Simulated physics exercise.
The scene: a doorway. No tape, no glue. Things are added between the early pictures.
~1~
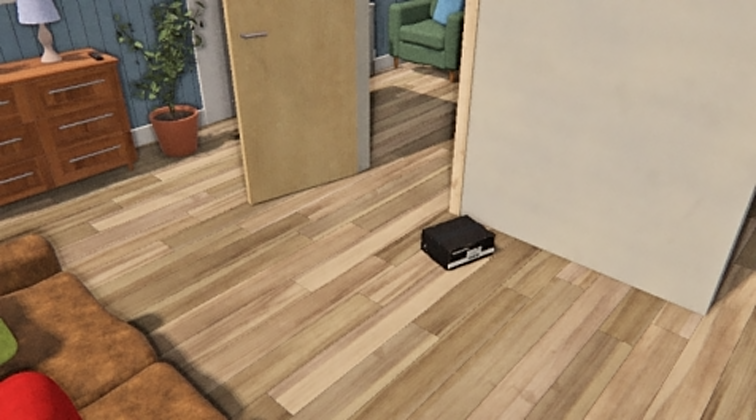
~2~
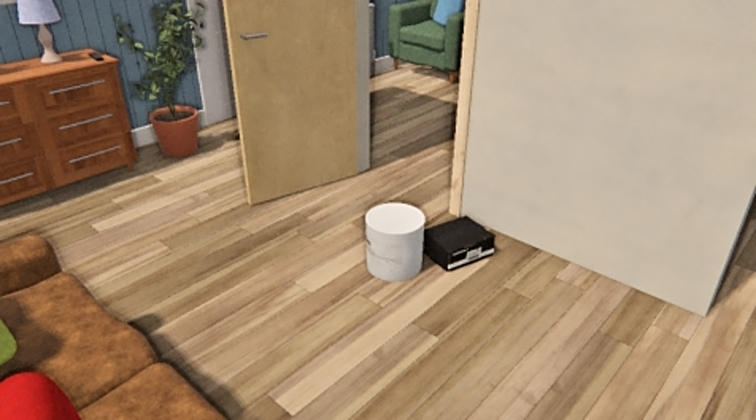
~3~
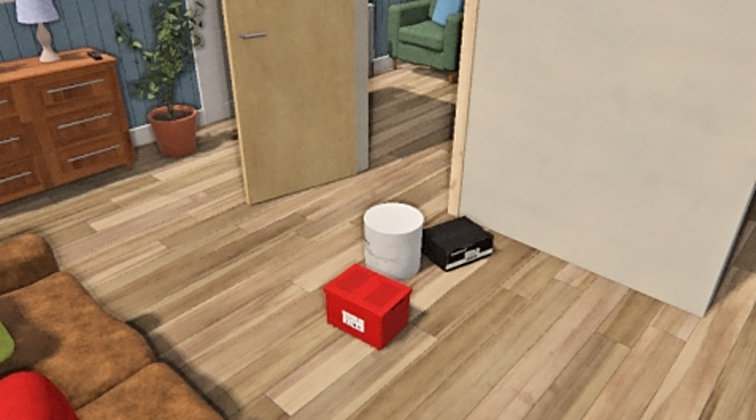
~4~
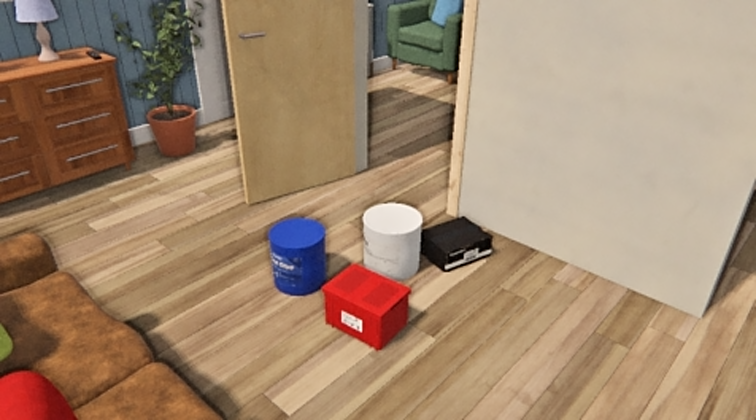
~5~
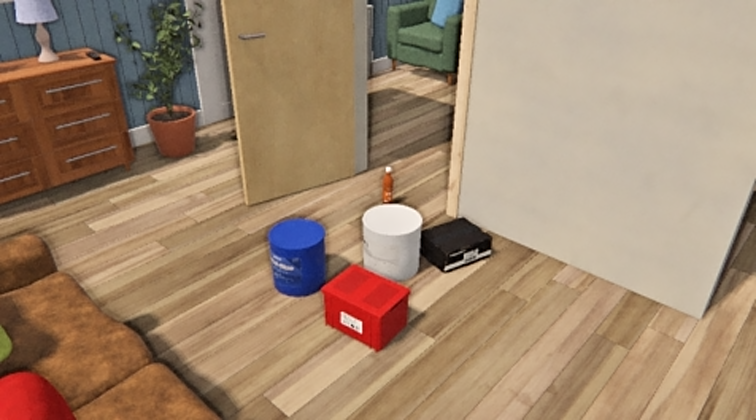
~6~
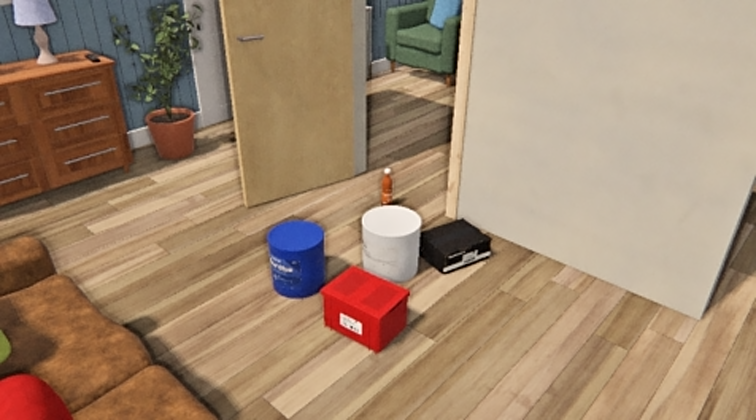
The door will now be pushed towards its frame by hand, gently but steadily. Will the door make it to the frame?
Outcome: The door closes.
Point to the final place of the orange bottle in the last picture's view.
Around (434, 182).
Then, 0.70 s on from there, door at 67°.
Then, 1.20 s on from there, door at 18°; orange bottle shifted about its own width near (394, 187).
Then, 1.40 s on from there, door at 1°; orange bottle shifted well along near (415, 181).
Then, 1.70 s on from there, door at 0°; orange bottle on its side near (435, 182).
In the end, door at 0°; toppled on the floor, orange bottle; the other 4 unmoved. At the end, from the last picture's camera, orange bottle near (434, 182).
